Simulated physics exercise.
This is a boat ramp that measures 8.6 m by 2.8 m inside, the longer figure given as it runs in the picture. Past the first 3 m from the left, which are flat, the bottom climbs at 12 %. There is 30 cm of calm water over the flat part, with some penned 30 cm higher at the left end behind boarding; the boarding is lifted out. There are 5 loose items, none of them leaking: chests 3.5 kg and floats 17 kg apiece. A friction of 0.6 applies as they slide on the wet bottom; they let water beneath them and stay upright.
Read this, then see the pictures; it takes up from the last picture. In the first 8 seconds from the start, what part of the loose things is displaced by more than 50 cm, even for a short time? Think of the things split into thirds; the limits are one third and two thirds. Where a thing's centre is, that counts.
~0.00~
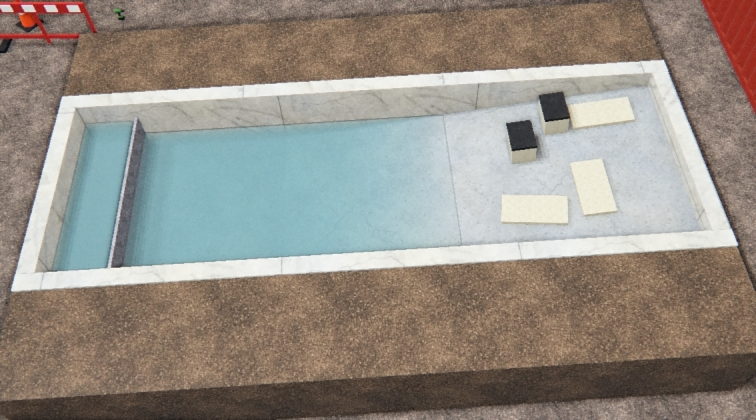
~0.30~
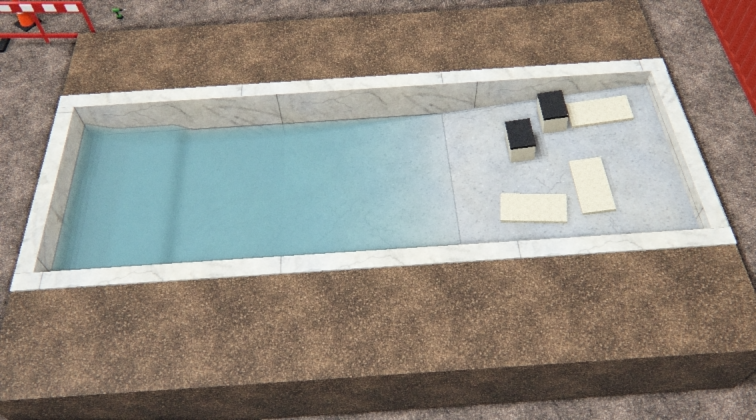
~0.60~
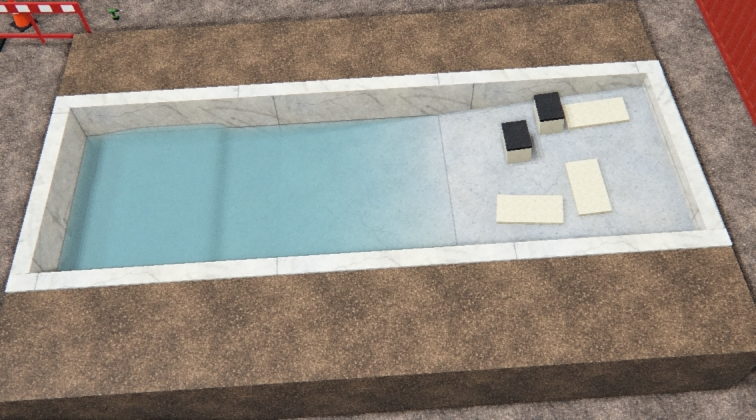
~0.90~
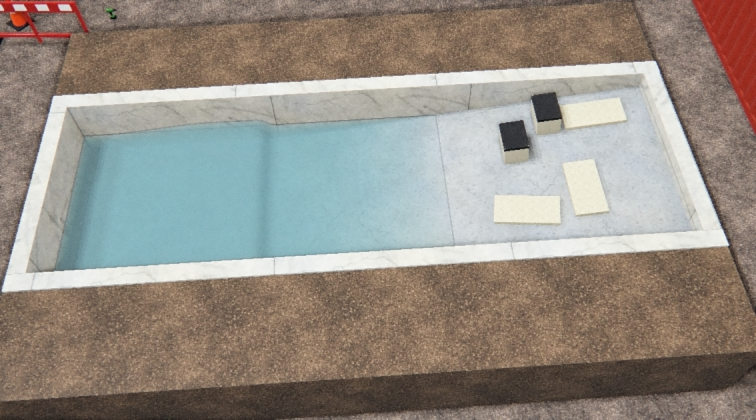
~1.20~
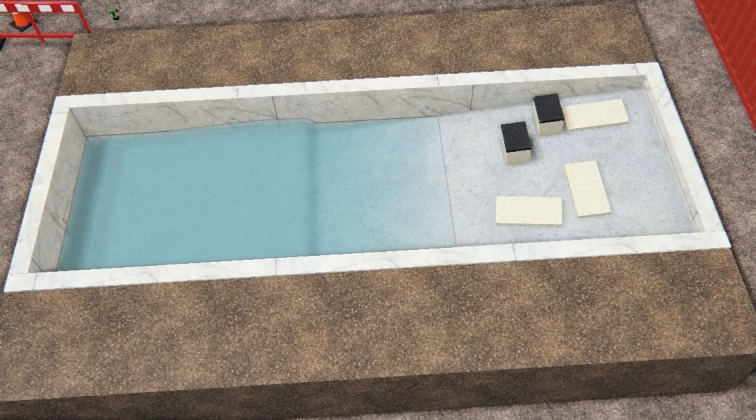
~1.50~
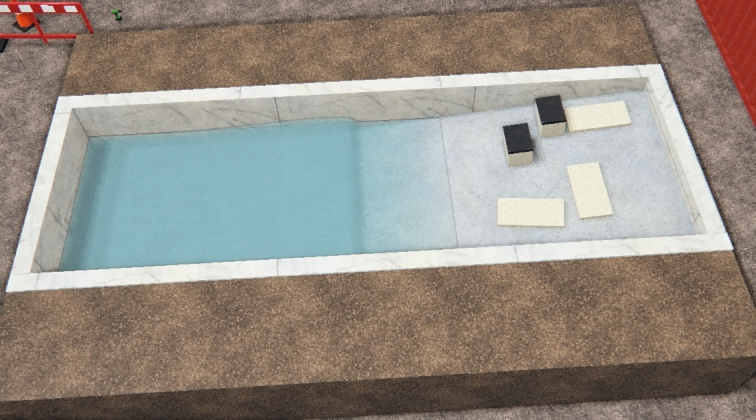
That makes one to two thirds of them.
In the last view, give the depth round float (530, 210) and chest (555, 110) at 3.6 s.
Close to 6 and 5 centimetres.
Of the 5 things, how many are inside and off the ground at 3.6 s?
3.
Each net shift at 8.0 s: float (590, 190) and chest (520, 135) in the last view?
First 0 cm, then 200 cm.
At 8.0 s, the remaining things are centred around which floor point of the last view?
About (448, 173).
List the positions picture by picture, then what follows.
The first frame shows a chest at (524, 134) rests on the ground; a float at (535, 208) rests on the ground; water covers 15.3 m2; 0 of 5 have shifted.
The second frame shows a chest at (523, 133), on the bottom; a float at (534, 207), on the bottom; 15.3 m2 under water; 0 of 5 have shifted.
The third frame shows a chest at (520, 134) rests on the ground; a float at (530, 208) rests on the ground; water covers 15.3 m2; 0 of 5 have shifted.
The fourth frame shows a chest at (517, 134) rests on the ground; a float at (528, 209), on the bottom; water covers 15.3 m2; 0 of 5 have shifted.
The fifth frame shows a chest at (519, 136), on the bottom; a float at (529, 210) rests on the ground; water covers 15.3 m2; 0 of 5 have shifted.
The sixth frame shows a chest at (521, 137) rests on the ground; a float at (531, 211) rests on the ground; water covers 15.3 m2; 0 of 5 have shifted.
After 2.1 s 0 of 5 are over 50 cm from their spots; 0 afloat.
After 3.6 s 1 of 5 are over 50 cm from their spots; 3 afloat.
After 5.6 s 2 of 5 are over 50 cm from their spots; 2 afloat.
After 8.0 s 3 of 5 are over 50 cm from their spots, and 3 have been at some point; 3 afloat.
